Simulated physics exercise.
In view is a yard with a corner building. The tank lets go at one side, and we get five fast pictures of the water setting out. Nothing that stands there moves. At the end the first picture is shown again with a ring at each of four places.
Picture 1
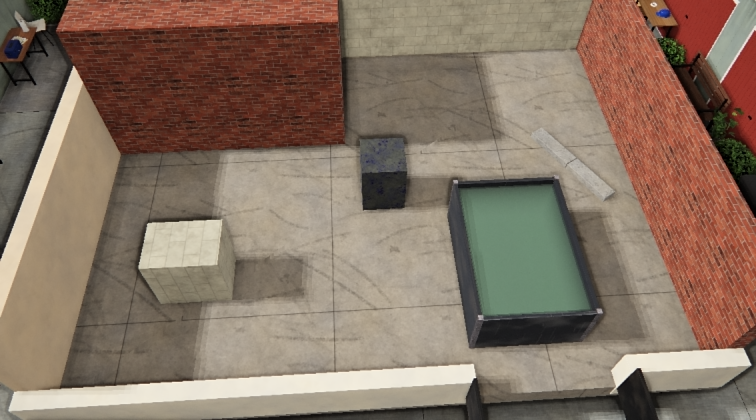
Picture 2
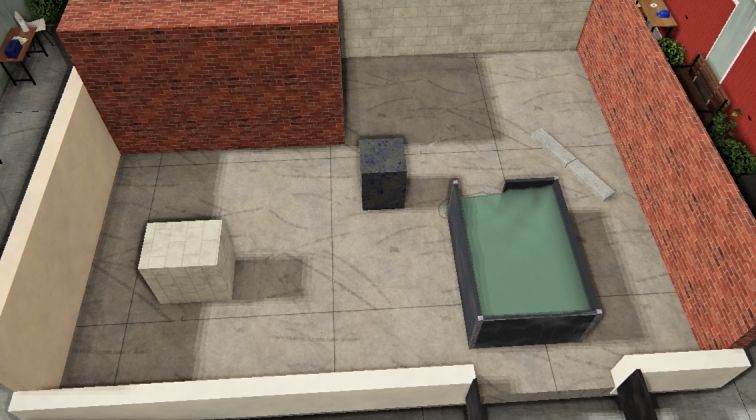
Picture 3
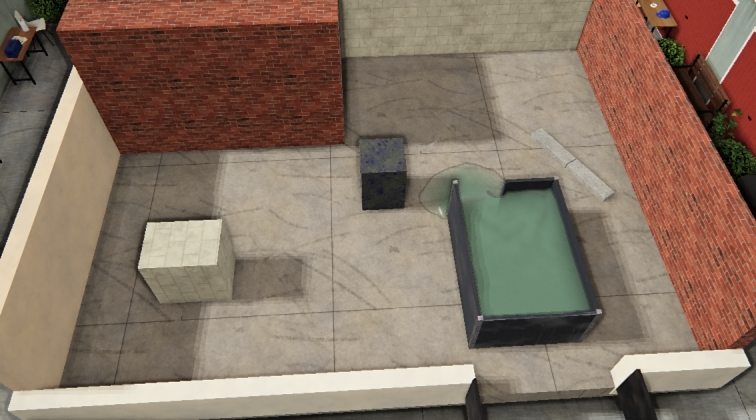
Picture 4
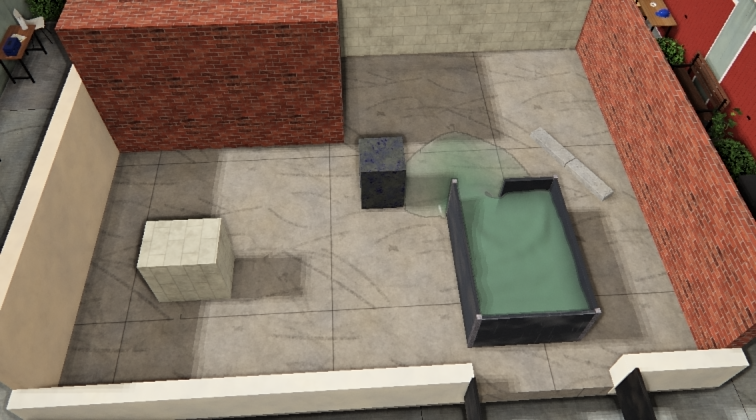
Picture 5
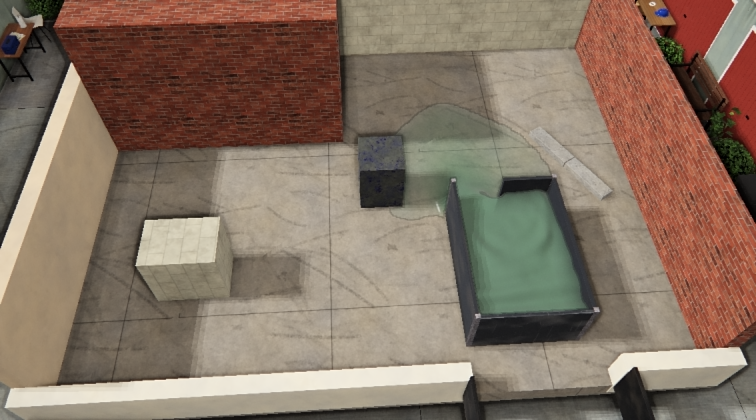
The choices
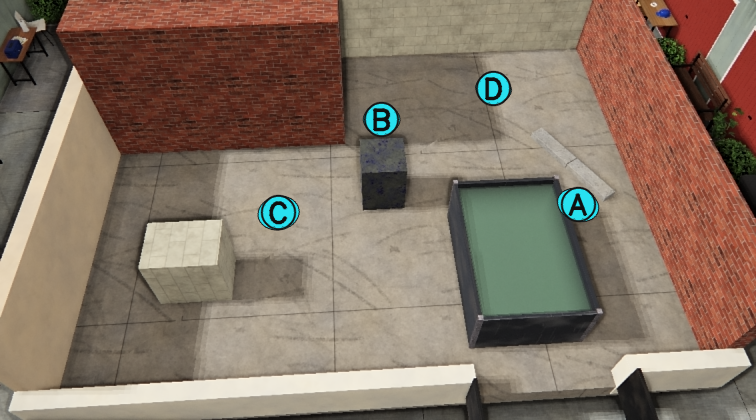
Green water poured out through a gap that opened in the back wall of a dark tank in a walled yard, then spread across the paved ground toward the back and around a small dark block.
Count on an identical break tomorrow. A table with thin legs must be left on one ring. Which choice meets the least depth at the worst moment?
C is best.
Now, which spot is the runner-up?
That would be A.
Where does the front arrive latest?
C.
In cyan, A at (578, 204); B at (381, 119); C at (278, 212); D at (493, 88).
With A, the water peaks at about 10 % of the depth that stood in the tank.
With B, the water peaks at about 29 % of the depth that stood in the tank.
With C, the water peaks at about 7 % of the depth that stood in the tank.
With D, the water peaks at about 26 % of the depth that stood in the tank.
